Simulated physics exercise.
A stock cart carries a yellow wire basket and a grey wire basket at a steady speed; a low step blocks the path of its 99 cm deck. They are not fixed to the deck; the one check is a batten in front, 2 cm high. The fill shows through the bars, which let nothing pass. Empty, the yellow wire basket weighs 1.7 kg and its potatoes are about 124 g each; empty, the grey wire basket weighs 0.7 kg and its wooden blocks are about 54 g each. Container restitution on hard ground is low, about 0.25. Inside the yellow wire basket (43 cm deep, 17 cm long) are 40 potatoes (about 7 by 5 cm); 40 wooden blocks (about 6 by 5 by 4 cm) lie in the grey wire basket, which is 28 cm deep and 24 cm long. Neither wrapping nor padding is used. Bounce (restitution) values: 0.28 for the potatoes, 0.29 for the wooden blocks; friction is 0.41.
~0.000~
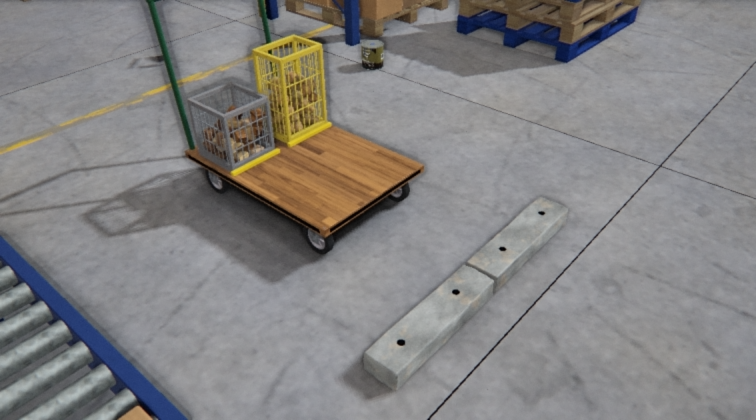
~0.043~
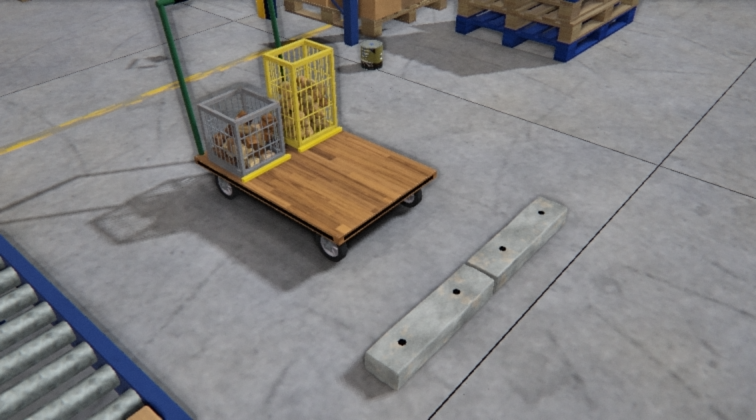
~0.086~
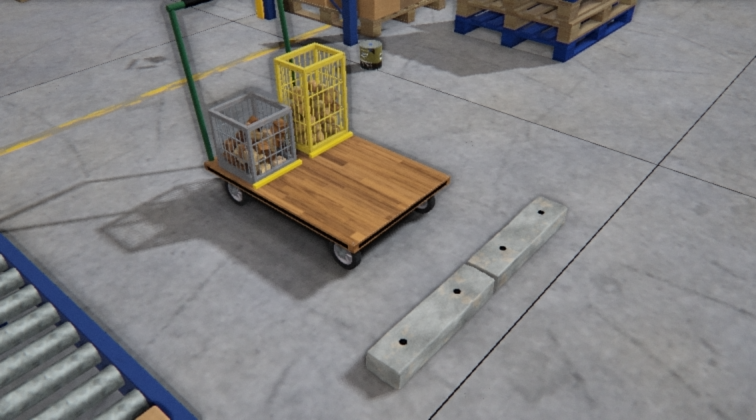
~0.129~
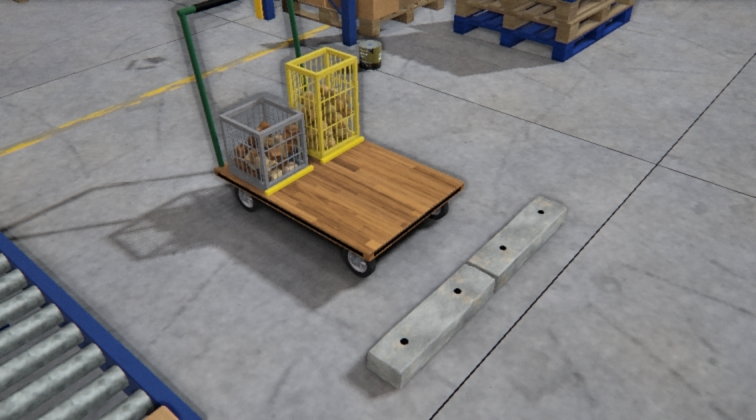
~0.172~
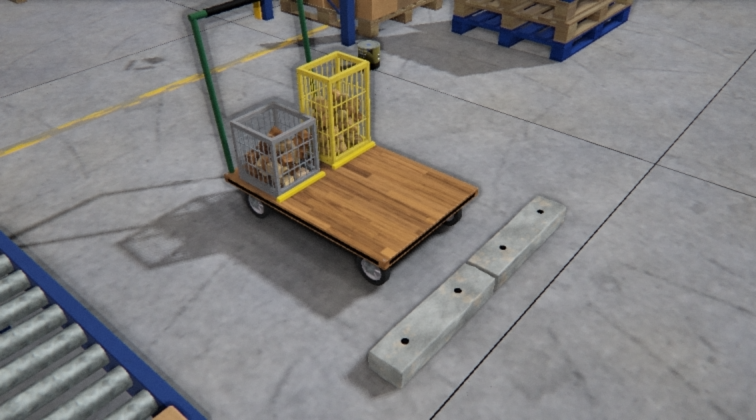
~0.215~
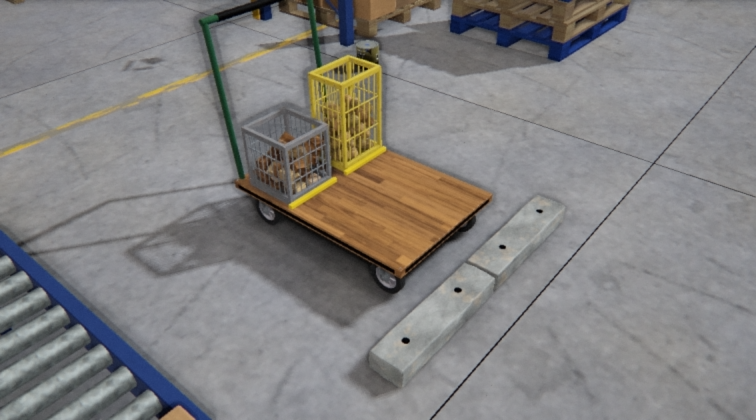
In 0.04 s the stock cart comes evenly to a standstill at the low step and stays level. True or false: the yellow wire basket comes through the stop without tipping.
False, it tips.
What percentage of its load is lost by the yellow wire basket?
Estimated share: Around 10 in a hundred.
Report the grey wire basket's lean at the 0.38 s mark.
Tilt: Around 10 degrees.
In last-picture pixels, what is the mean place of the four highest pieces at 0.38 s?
Centred close to (376, 117).
After 0.26 s, it starts to lose speed.
After 0.38 s, the yellow wire basket leans 27° with 0 of 40 out and the grey wire basket leans 11° with 0 of 40 out.
After 0.56 s, the yellow wire basket is down with 0 of 40 out and the grey wire basket is upright with 0 of 40 out.
After 0.86 s, the yellow wire basket is down with 3 of 40 out and the grey wire basket is upright with 0 of 40 out.
When it is over (at 1.07 s), the yellow wire basket is down with 4 of 40 out and the grey wire basket is upright with 0 of 40 out. Greatest lean of the yellow wire basket, 93°.
